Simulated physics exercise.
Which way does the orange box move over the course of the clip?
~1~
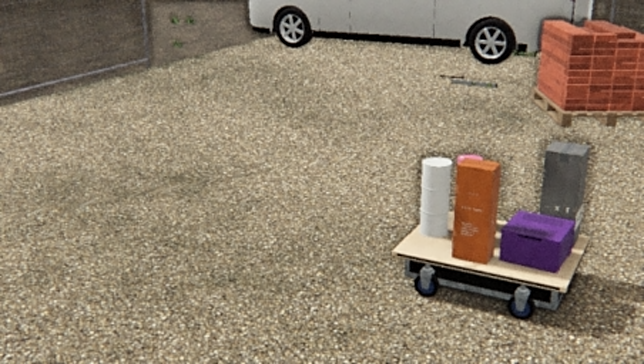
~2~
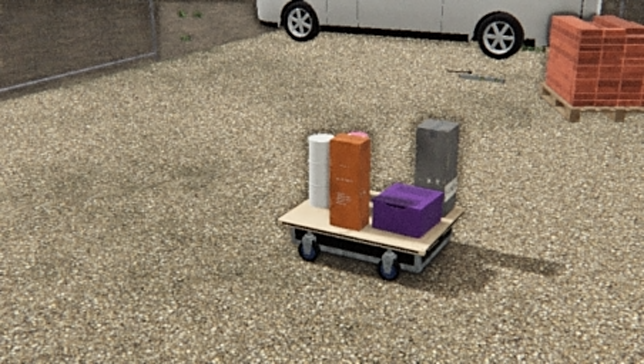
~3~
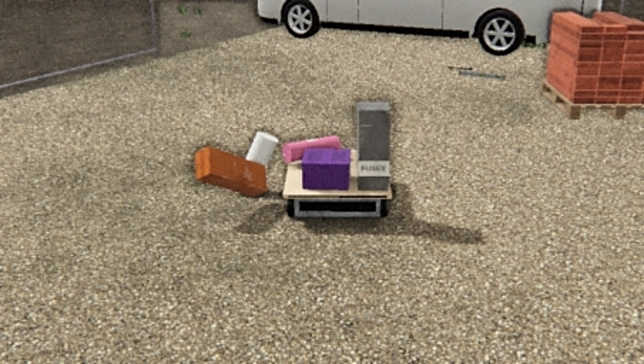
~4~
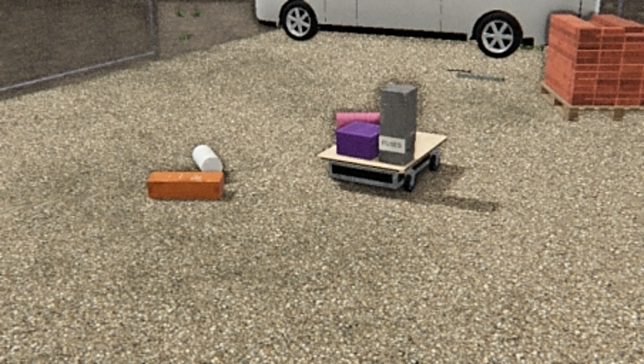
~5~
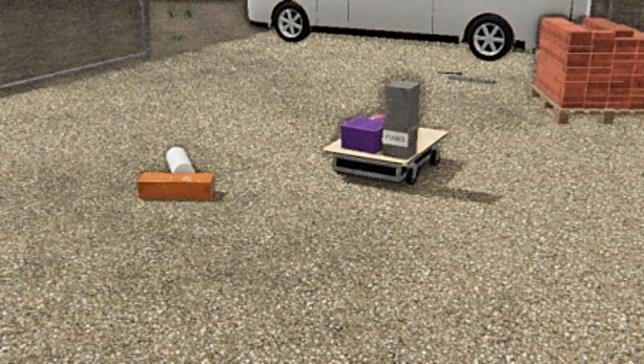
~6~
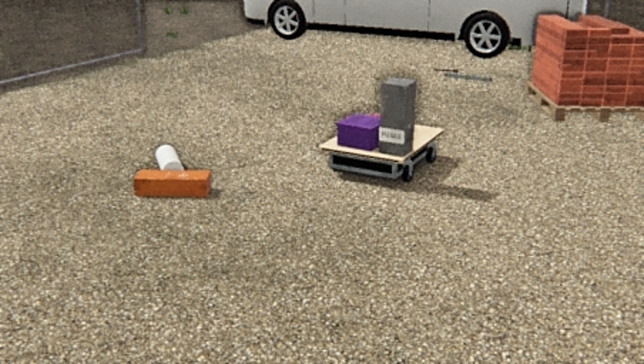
The orange box moves to the left, first riding on the cart and then toppling off it onto the gravel.
